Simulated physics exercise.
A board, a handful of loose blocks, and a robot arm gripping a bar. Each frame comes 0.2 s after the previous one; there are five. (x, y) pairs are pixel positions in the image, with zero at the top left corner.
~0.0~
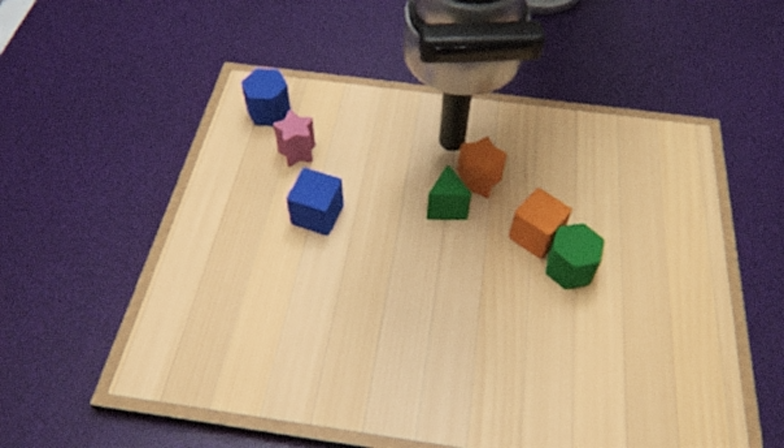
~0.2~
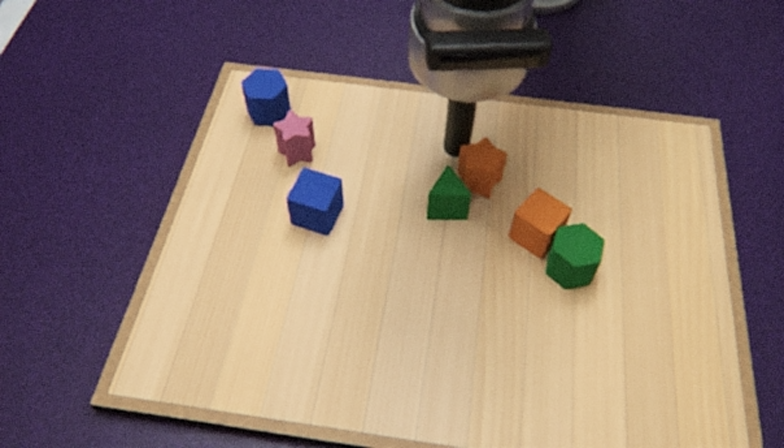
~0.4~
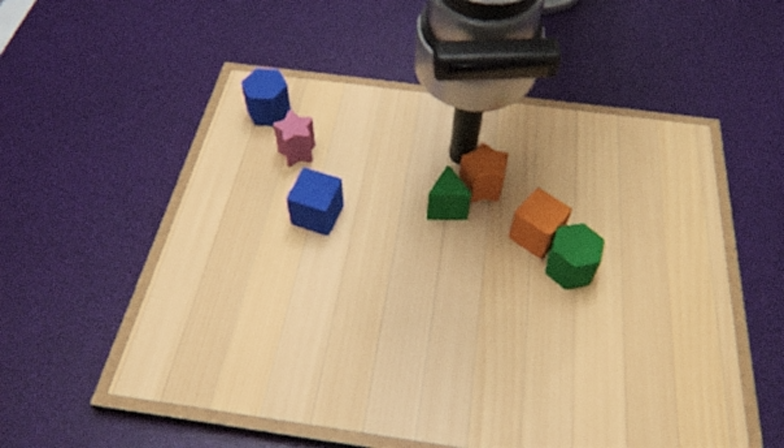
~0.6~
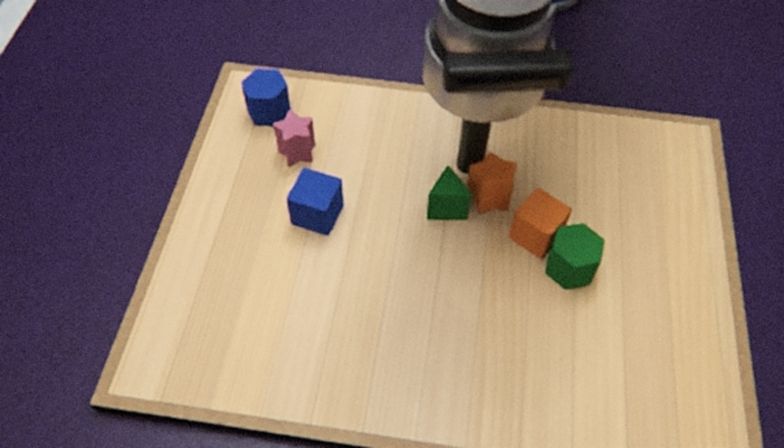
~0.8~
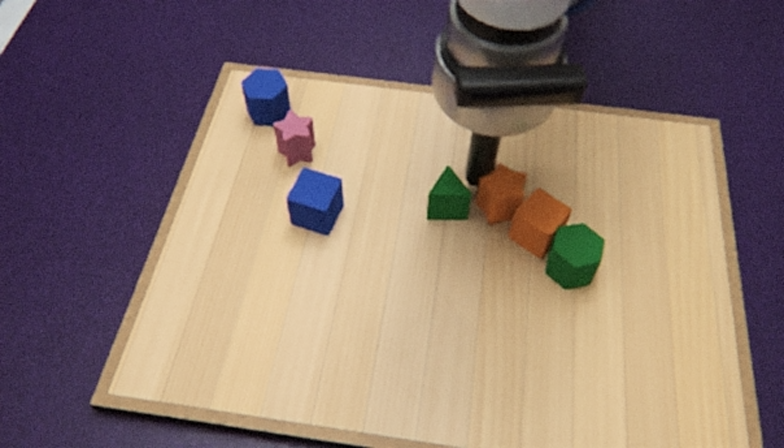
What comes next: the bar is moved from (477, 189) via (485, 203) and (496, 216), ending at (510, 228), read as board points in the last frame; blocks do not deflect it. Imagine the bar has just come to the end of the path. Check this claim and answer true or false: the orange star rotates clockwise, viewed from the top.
The statement is incorrect.
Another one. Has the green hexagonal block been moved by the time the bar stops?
Yes, that is what happens.
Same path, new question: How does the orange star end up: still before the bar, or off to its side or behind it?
The bar still has it in front.
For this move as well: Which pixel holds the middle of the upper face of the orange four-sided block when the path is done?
The answer is (587, 235).
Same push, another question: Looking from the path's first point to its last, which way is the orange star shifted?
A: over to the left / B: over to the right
Option A.
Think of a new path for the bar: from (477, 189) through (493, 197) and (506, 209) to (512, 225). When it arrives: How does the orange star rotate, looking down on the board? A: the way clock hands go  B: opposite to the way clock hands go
The correct letter is B.
On the path given first. Halfway along, bar at (493, 197); orange star at (527, 196), turned 25° anticlockwise; orange four-sided block at (562, 221), turned 25° clockwise; green hexagonal block at (590, 256).
At the end, bar at (513, 216); green three-sided block still; orange star at (549, 211), turned 30° anticlockwise; orange four-sided block at (587, 235), turned 20° clockwise; green hexagonal block at (616, 273).
